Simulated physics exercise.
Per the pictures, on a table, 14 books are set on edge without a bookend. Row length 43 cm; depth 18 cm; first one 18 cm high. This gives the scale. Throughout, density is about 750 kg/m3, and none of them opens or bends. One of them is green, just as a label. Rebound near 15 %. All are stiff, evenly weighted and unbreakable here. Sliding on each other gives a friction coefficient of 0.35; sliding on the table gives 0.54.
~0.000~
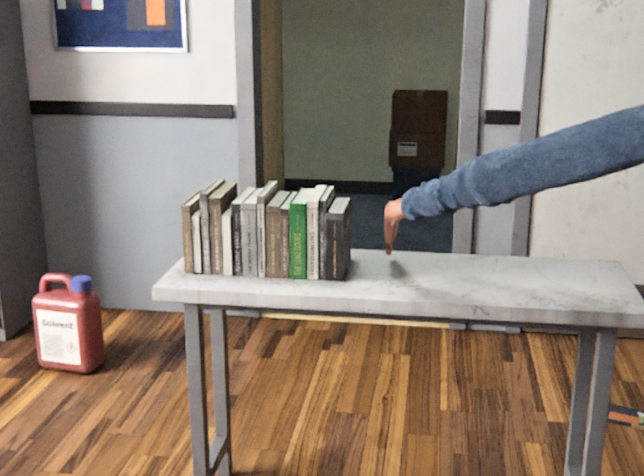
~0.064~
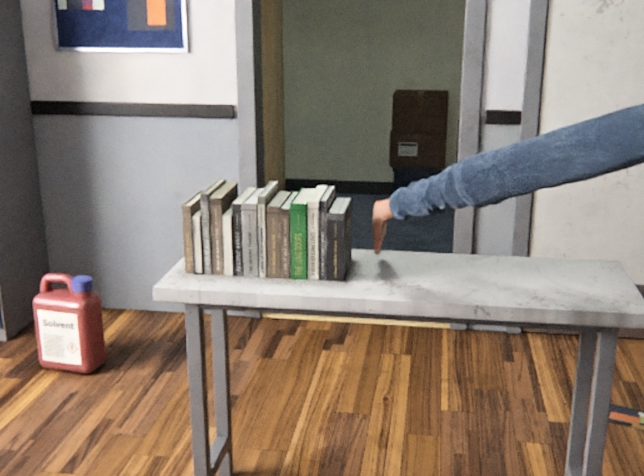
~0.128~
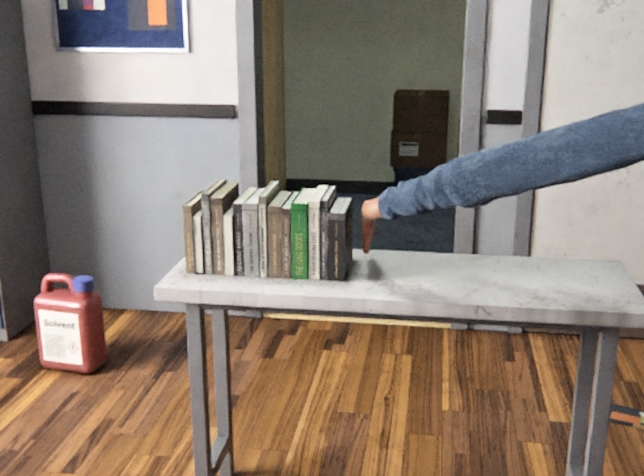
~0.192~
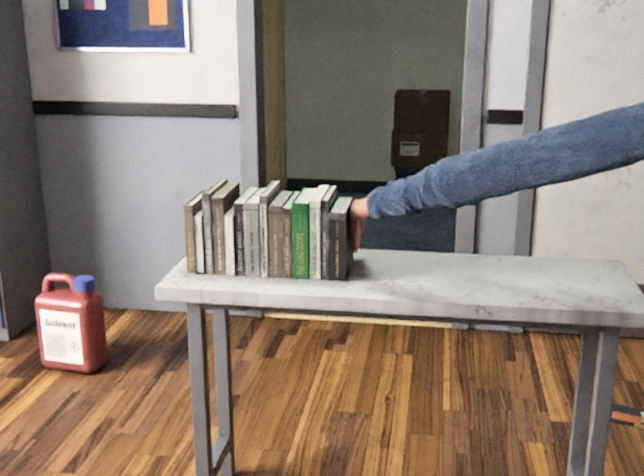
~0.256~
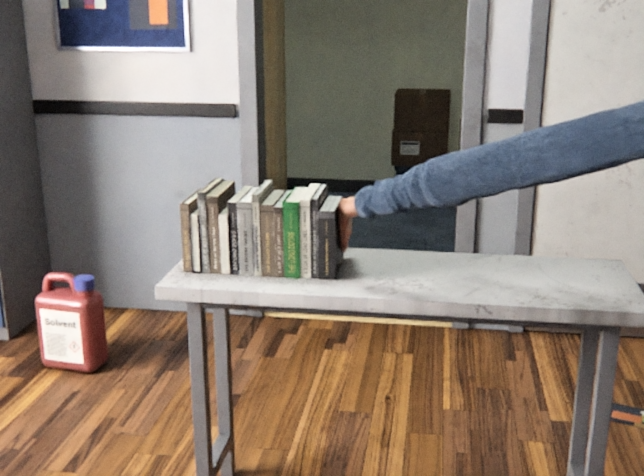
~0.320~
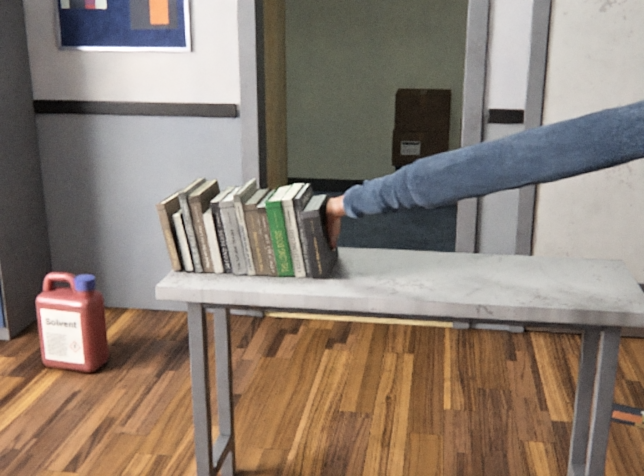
In a room with a wood-plank floor, grey-and-white walls and a dark doorway, a steady camera looks from the front at a pale grey table. A row of mostly grey and brown books, one green, stands on its left side, with a red blue-capped jug on the floor at left. A blue-sleeved arm reaches in from the right, moves its hand left to the row's right end and pushes, shifting the books and leaning them leftward.
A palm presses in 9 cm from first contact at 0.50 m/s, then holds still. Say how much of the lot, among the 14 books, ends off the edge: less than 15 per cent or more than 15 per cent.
The share ending off the edge is more than 15 per cent.
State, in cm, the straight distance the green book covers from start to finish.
I'd say the green one ends up around 10 cm away.
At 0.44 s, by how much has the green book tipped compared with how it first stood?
About 30°.
Around 0.44 s, none of the 14 books off the edge, 14 disturbed; green book tipped 30°.
Around 0.70 s, 4 of the 14 books off the edge; green book tipped 39°.
Finally (1.1 s), 4 of the 14 books off the edge; green book tipped 39°. That is 29 per cent. Seen by the last camera, middles, green book near (267, 233).
